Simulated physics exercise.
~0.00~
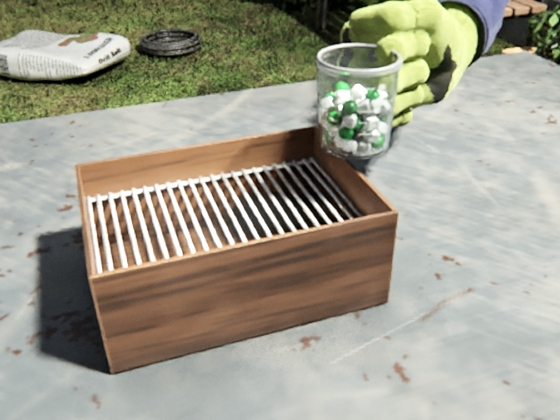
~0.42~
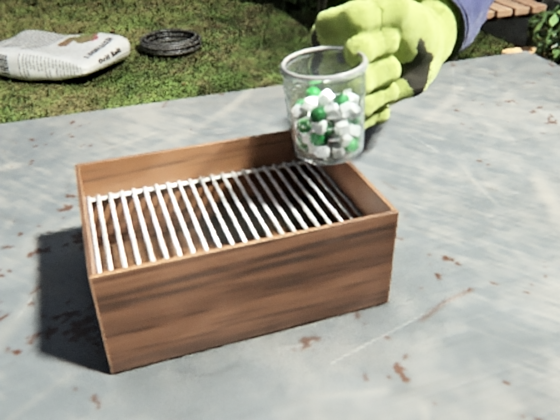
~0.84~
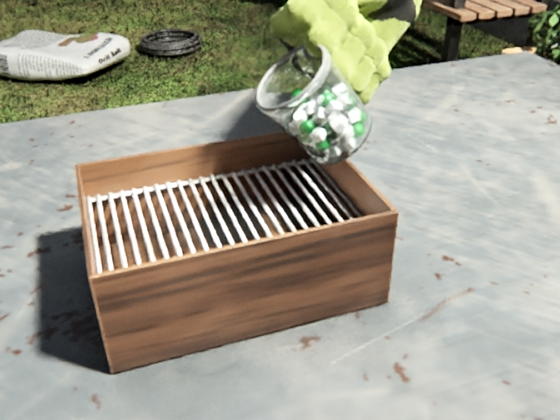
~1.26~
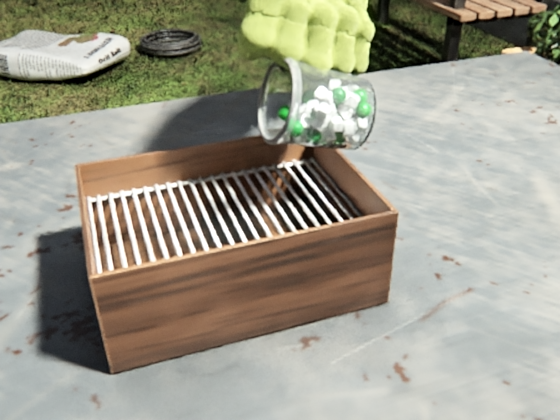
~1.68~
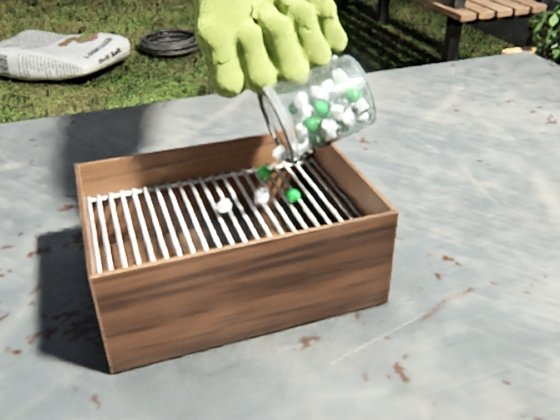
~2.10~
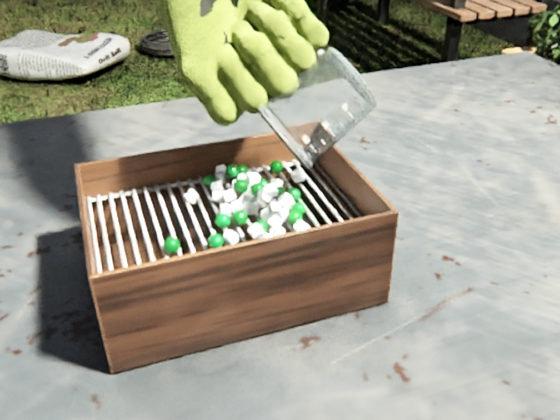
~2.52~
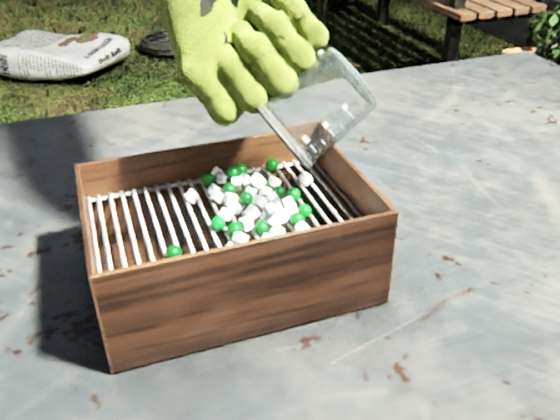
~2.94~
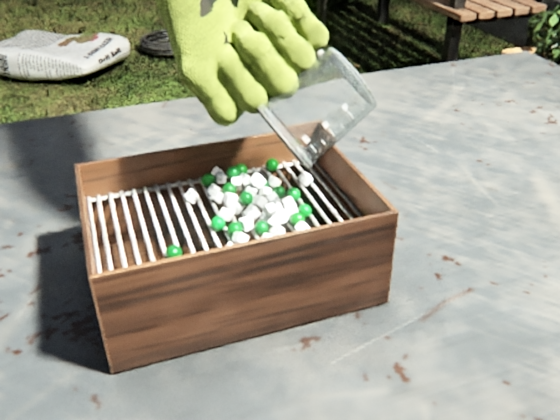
A green-gloved hand holds a clear cup of mixed white and green pieces above a grey outdoor tabletop, seen from slightly above, with grass, a sack and a dark coil behind. Below it sits an open wooden box with a rack of white wires across it. The hand carries the cup left over the box and tips it onto its side. A few pieces drop first, then the rest tumble out as the cup turns upside down. Both colours settle in a heap on the wires, one green piece resting apart at the left, and the cup stays tilted above, empty.
